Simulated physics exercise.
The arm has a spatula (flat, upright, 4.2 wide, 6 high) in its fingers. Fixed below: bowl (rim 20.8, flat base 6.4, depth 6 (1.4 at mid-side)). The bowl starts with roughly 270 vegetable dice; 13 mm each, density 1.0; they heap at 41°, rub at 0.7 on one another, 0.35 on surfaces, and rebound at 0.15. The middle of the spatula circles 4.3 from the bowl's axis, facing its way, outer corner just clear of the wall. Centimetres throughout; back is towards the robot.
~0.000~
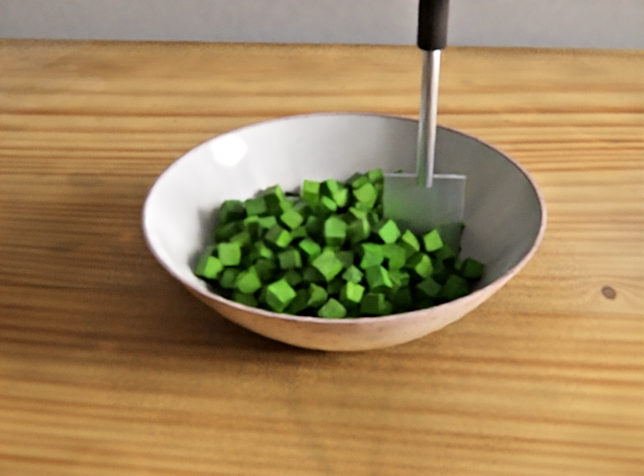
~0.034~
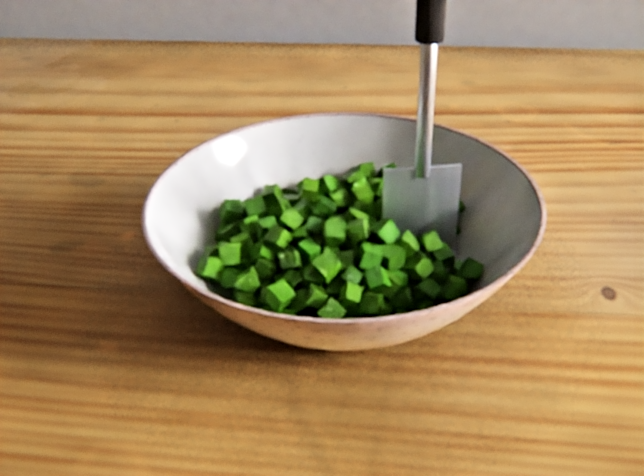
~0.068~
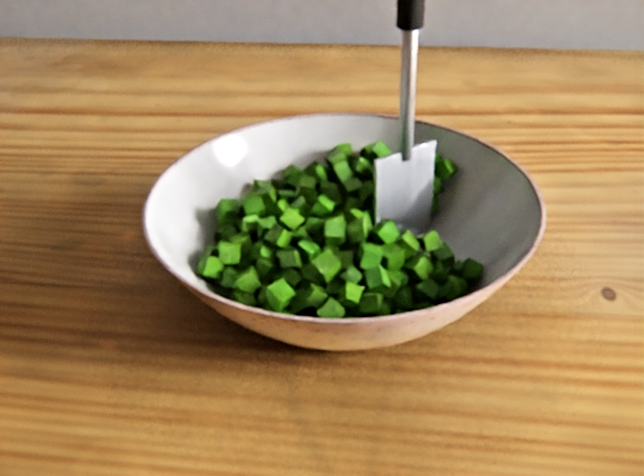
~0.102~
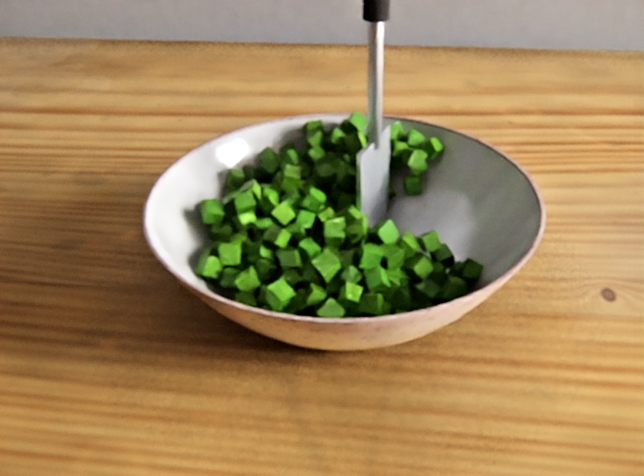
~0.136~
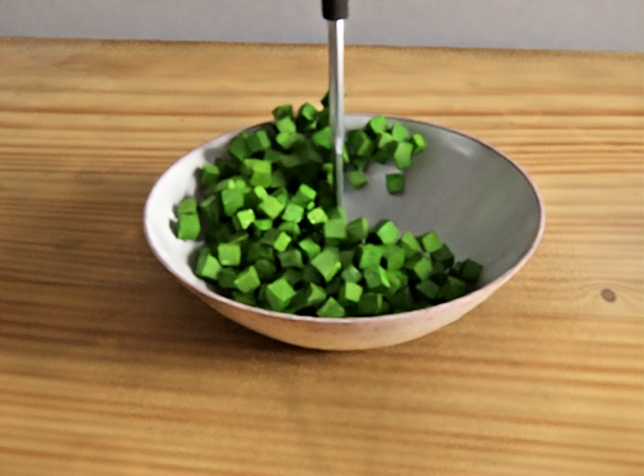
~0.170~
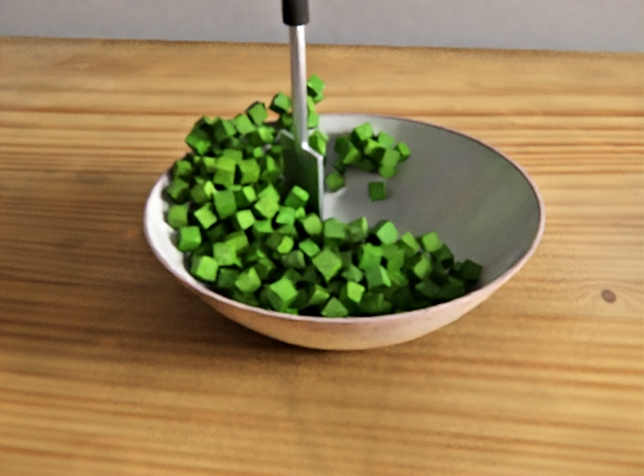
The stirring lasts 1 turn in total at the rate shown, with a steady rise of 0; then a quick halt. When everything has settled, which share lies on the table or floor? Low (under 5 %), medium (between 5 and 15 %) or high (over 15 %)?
Share on the table or floor: High (over 15 %).
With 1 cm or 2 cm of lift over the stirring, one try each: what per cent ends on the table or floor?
About 20 and 20 per cent.
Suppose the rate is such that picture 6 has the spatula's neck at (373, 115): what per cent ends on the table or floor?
Some 15 per cent.
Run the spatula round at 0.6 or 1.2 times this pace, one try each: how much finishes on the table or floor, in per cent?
Some 15 and 40 per cent.
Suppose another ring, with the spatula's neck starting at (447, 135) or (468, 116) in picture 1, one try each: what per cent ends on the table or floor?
About 35 and 25 per cent.
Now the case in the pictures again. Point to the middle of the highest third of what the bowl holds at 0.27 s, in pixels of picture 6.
At about (246, 258).
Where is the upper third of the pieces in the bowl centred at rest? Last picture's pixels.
Around (407, 188).
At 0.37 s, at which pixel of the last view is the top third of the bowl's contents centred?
Around (449, 265).
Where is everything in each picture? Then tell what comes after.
Spatula neck at (426, 150), 0° round; upper third of the load around (334, 232), from x 210 to 470, top at y 180; 272 in the bowl, in the first frame.
Spatula neck at (424, 142), 13° round; upper third of the load around (334, 228), from x 210 to 470, top at y 175, in the second frame.
Spatula neck at (406, 125), 41° round; upper third of the load around (335, 221), from x 210 to 470, top at y 155, in the third frame.
Spatula neck at (374, 115), 71° round; upper third of the load around (322, 193), from x 210 to 470, top at y 125, in the fourth frame.
Spatula neck at (336, 113), 100° round; upper third of the load around (298, 173), from x 185 to 470, top at y 100, in the fifth frame.
Spatula neck at (300, 119), 130° round; upper third of the load around (260, 172), from x 180 to 470, top at y 90; 270 in the bowl, 2 in flight or on the tool, in the sixth frame.
By 0.27 s, 215° round, highest piece 8 above the table; 251 in the bowl, 4 on the table or floor, 17 in flight or on the tool.
By 0.37 s, 300° round, highest piece 9 above the table; 221 in the bowl, 23 on the table or floor, 28 in flight or on the tool.
By 0.62 s, 0° round, highest piece 7 above the table; 184 in the bowl, 87 on the table or floor, 1 in flight or on the tool.
By 1.32 s, 0° round, highest piece 7 above the table; 184 in the bowl, 88 on the table or floor.
Final count, 184 in the bowl, 88 on the table or floor. That is 32 % on the table or floor.
